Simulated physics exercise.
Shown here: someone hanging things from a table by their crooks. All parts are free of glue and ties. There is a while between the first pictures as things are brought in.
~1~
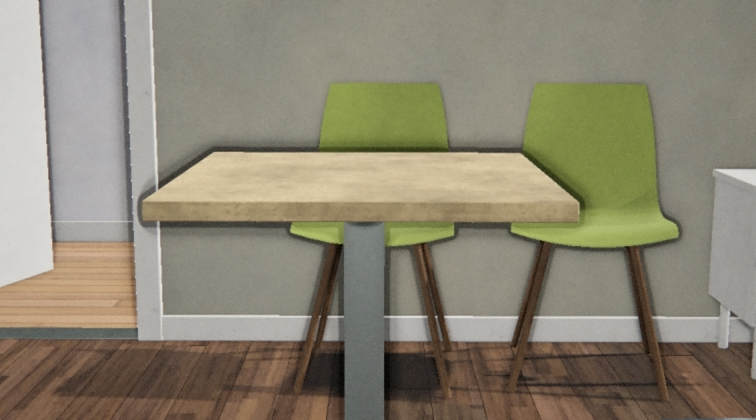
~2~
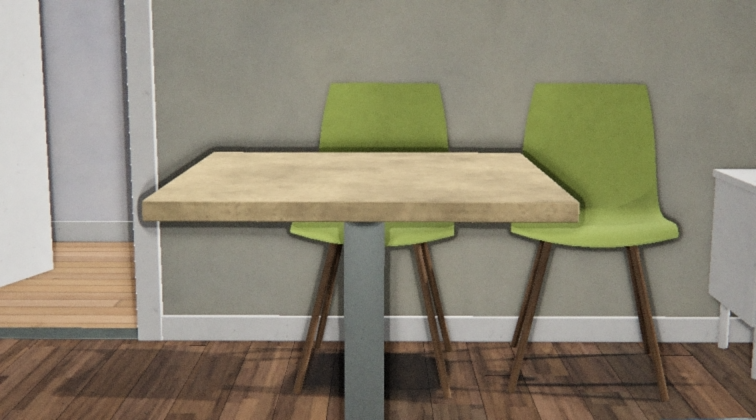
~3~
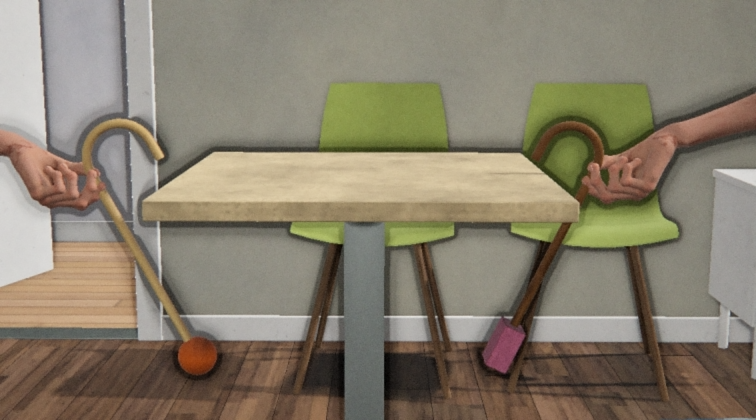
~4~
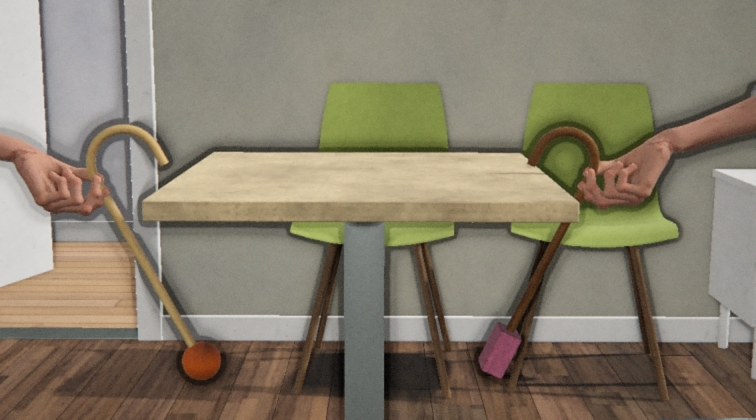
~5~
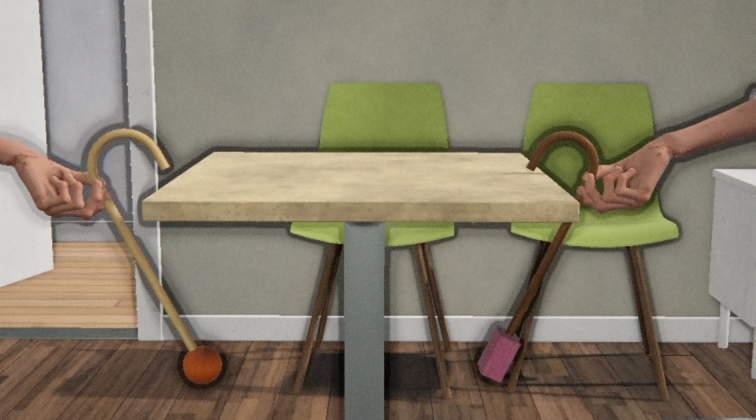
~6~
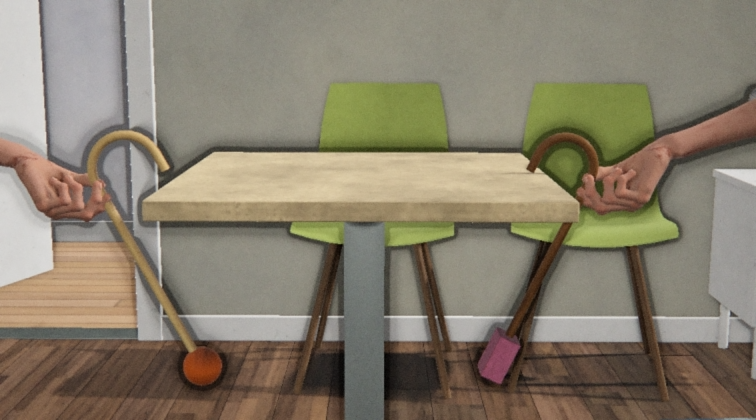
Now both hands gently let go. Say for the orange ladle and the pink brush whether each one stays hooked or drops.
The orange ladle comes down, the pink brush keeps hanging.
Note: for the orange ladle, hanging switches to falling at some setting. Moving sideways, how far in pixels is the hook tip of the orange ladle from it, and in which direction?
I'd say close to 20 pixels, heading right.
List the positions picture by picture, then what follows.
In the first frame, table (364, 181).
In the second frame, table (364, 181).
In the third frame, still on the way; orange ladle (164, 246); table (364, 181).
In the fourth frame, still on the way; pink brush (524, 247); table (364, 181).
In the fifth frame, still on the way; orange ladle (168, 255); table (364, 181).
In the sixth frame, in place, still held; orange ladle (169, 256); pink brush (524, 253); table (364, 181).
Then, 0.36 s past the last view, orange ladle come down; pink brush at rest near (525, 254).
Finally, the orange ladle slips off; the pink brush hangs from the table, near (524, 254).
